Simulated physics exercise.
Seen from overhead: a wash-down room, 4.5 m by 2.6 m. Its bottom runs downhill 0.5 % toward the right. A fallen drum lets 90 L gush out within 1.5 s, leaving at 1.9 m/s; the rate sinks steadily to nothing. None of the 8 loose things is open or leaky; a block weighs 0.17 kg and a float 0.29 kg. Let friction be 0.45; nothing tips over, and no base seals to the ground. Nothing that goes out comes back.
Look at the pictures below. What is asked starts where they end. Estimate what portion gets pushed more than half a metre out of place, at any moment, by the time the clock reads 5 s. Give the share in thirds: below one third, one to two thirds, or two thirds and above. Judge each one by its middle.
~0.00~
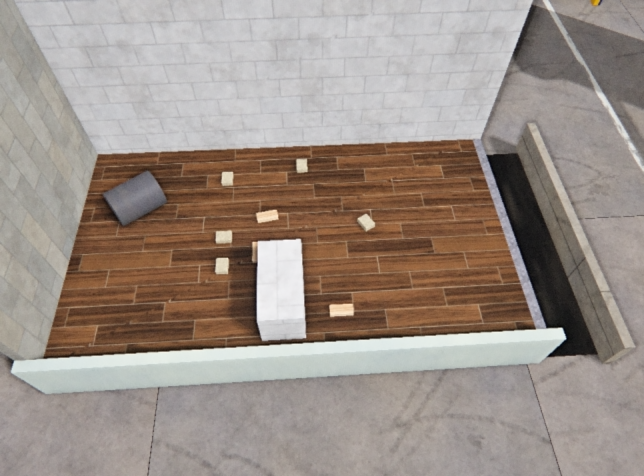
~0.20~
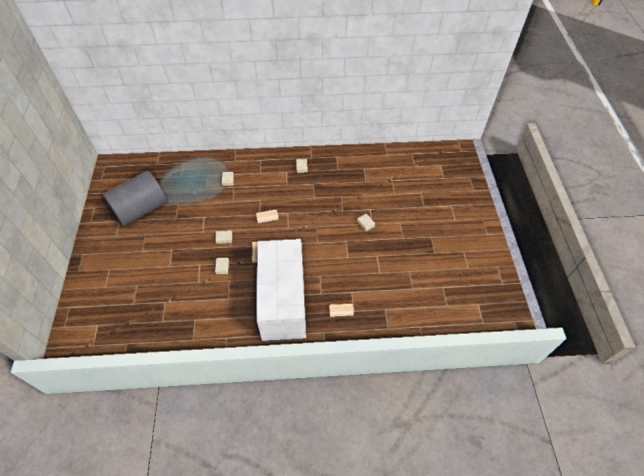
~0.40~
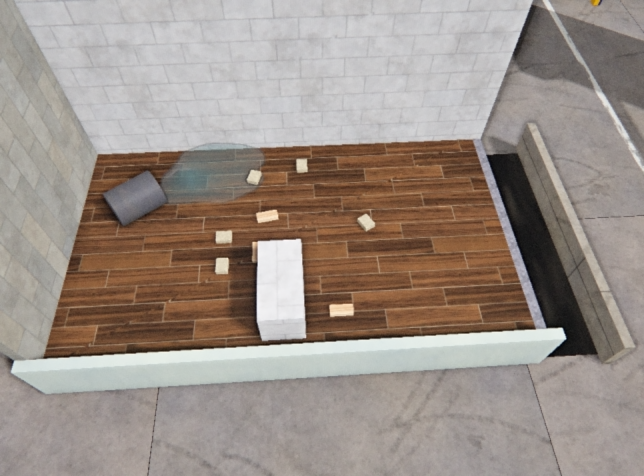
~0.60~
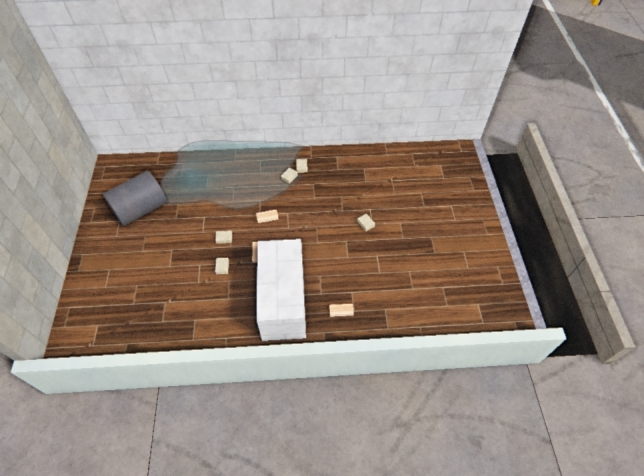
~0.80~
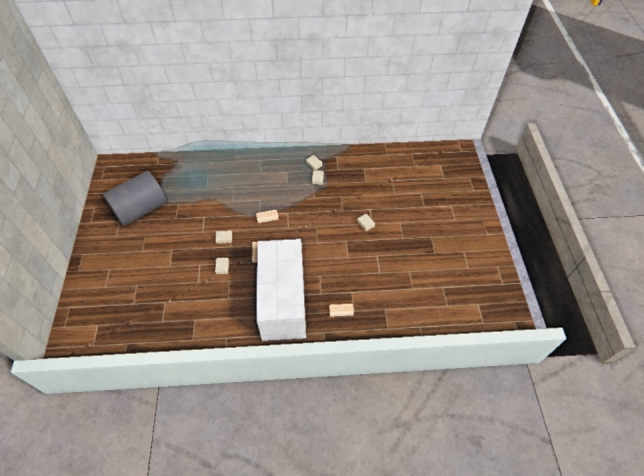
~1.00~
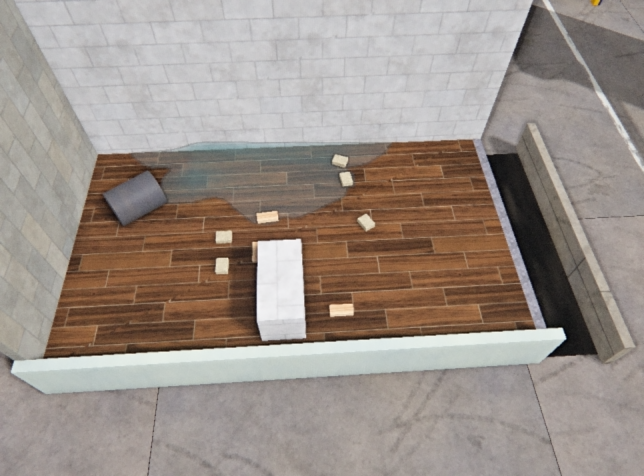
Most likely fewer than one third of them.
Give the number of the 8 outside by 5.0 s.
The answer is 2 at that time.
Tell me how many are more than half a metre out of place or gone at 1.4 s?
My count gives 2.
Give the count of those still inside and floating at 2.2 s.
The number is 0.
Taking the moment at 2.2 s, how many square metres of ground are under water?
Some 4.0 m2 of it.
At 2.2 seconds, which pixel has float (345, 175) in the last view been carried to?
It would be close to (491, 211) by then.
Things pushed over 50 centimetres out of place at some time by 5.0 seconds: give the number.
Count: 2.
After 1.4 s 2 of 8 are over 50 cm from their spots; 1 afloat.
After 2.2 s 2 of 8 are over 50 cm from their spots; 0 afloat.
After 3.5 s 2 of 8 are over 50 cm from their spots; 0 afloat.
After 5.0 s 2 of 8 are over 50 cm from their spots, and 2 have been at some point; 0 afloat.
